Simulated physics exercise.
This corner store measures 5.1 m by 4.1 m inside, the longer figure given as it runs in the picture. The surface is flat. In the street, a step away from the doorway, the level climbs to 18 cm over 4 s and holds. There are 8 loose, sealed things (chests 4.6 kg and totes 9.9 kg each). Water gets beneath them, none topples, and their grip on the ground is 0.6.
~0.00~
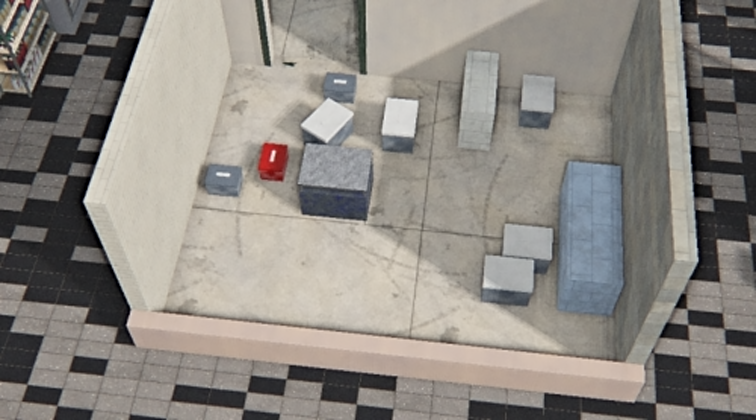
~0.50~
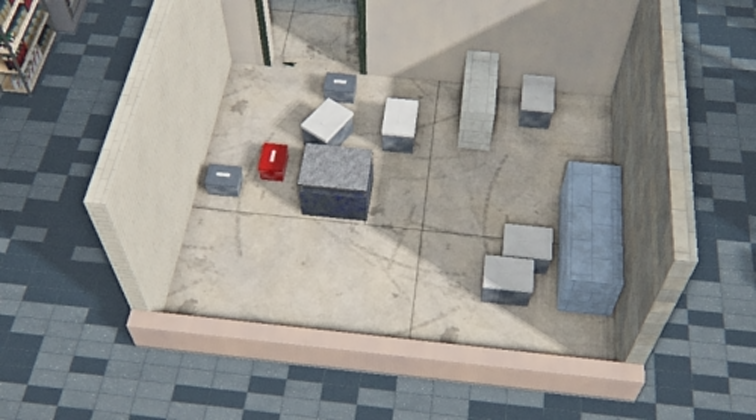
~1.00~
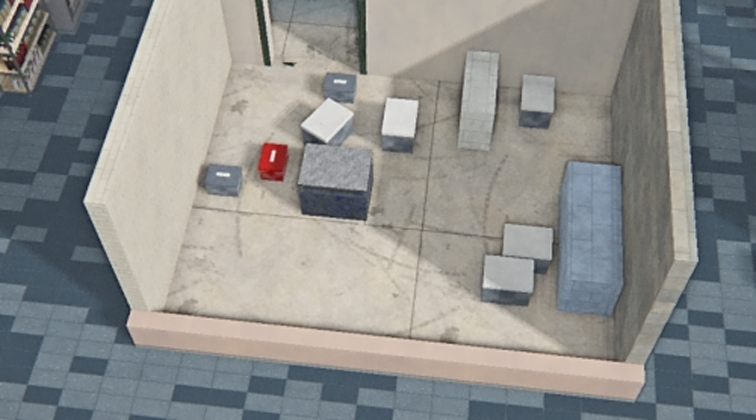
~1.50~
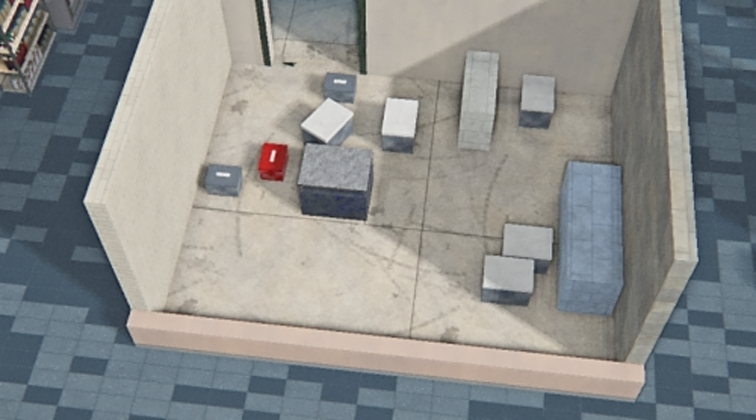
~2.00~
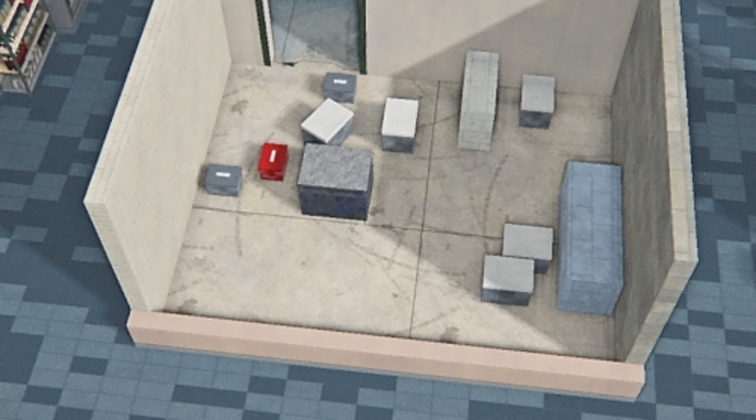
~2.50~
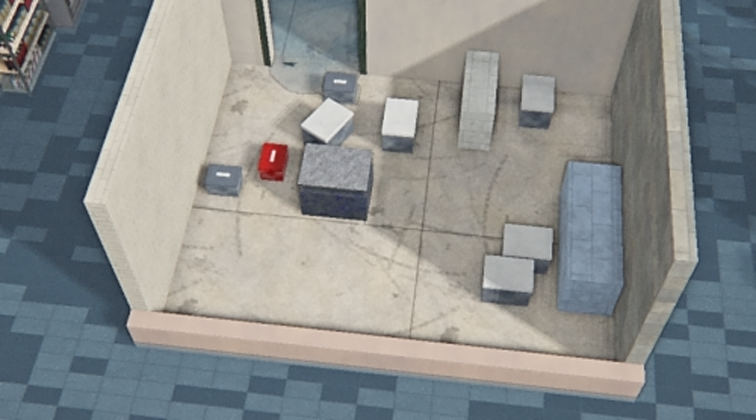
In a corner store, a little water spreads in at the doorway while the boxes stay still.
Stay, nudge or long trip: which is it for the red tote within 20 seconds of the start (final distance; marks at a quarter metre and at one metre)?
Red tote gets carried off.
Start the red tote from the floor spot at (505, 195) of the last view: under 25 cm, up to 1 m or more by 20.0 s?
It ends far away.
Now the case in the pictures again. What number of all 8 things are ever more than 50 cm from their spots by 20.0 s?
7 of them.
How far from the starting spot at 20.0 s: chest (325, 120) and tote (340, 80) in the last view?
In that order: 30 cm, 80 cm.
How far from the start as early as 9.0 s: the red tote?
Roughly 150 cm by then.
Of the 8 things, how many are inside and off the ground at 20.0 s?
At that moment 8.
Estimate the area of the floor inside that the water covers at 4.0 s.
Some 3.0 m2.
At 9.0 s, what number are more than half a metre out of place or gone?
By then 5.
After 4.0 s the red tote is near (273, 156), 0.0 m from its start, aground; 0 afloat.
After 9.0 s the red tote is near (286, 273), 1.7 m from its start, aground; 2 afloat.
After 16.0 s the red tote is near (420, 258), 2.3 m from its start, afloat; 7 afloat.
After 20.0 s the red tote is near (396, 178), 1.6 m from its start, afloat; 8 afloat.
